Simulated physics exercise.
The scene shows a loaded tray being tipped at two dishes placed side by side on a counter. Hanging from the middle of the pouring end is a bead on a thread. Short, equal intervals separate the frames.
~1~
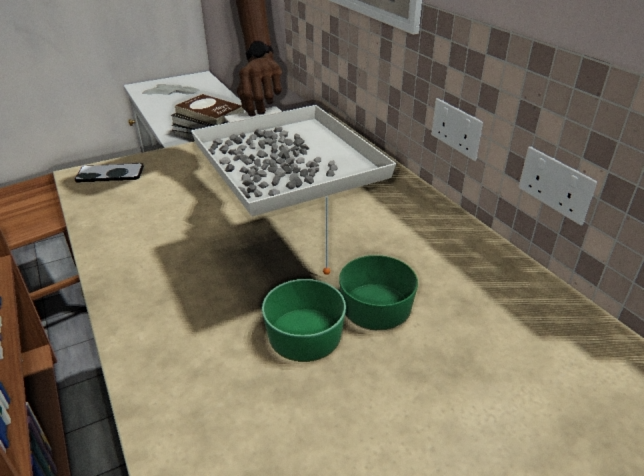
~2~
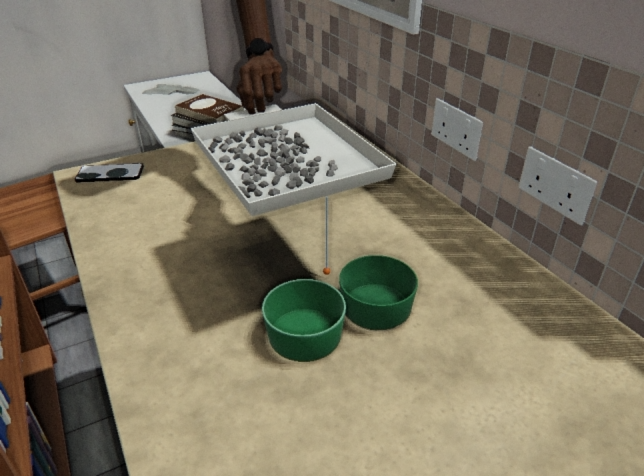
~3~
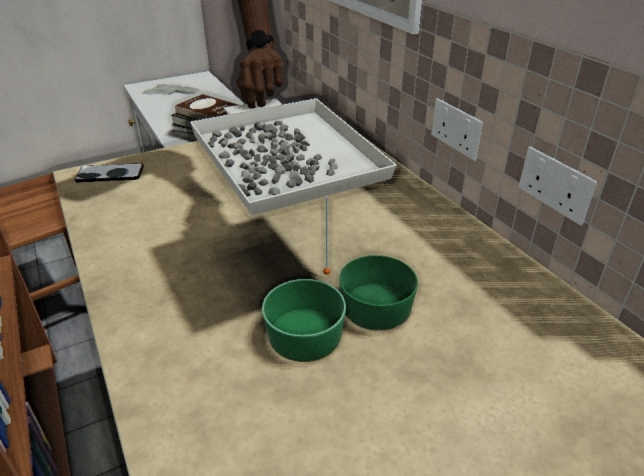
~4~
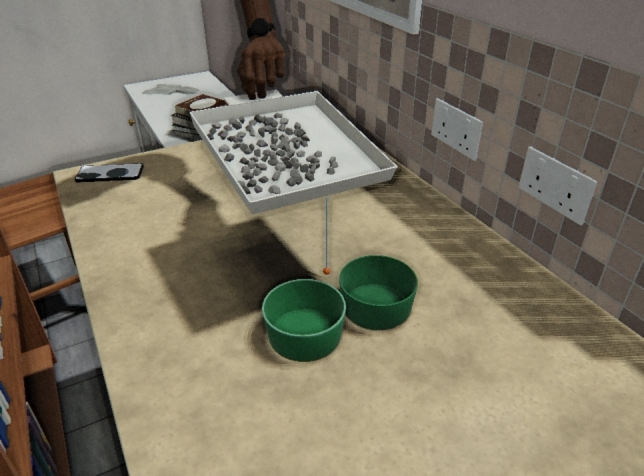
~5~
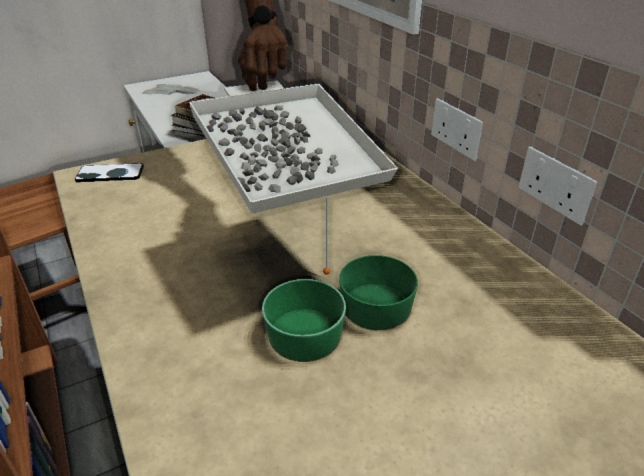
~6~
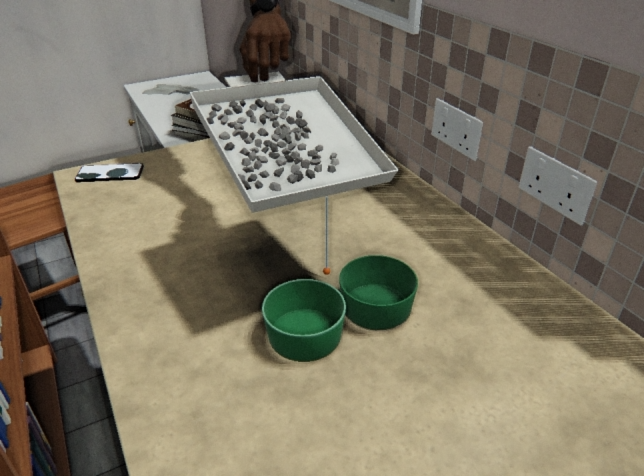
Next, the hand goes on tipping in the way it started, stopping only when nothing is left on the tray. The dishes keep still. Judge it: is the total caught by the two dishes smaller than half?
In the end the dishes save the greater share of it.
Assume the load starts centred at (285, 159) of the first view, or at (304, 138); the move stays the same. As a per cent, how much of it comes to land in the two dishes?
Around 80 percent the first time, around 90 percent the second.
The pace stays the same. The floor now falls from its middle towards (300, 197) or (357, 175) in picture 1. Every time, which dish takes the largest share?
Taking them in order: Left side, followed by right side.
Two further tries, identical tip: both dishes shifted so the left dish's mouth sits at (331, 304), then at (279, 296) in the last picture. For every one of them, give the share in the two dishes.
Respectively 90 percent and 40 percent.
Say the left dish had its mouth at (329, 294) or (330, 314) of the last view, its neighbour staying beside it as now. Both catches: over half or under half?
The bulk of it and then the bulk of it.
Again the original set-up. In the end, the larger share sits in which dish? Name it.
Simple - it is the one placed right.
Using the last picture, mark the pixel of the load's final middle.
Around (376, 306), give or take.
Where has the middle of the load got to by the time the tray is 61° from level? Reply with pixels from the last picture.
Somewhere about pixel (338, 179).
Shortly afterwards, tray tipped steeply; all but a few on the tray; a little in the air.
Next, tray tipped past a quarter turn; near half on the tray; only a few in the left dish; near a quarter in the right dish; a little outside both; near a quarter in the air.
Some moments later, tray tipped past a quarter turn; near a quarter in the left dish; near two thirds in the right dish; a little outside both.
In the end, tray tipped past a quarter turn; near a quarter in the left dish; near two thirds in the right dish; a little outside both.
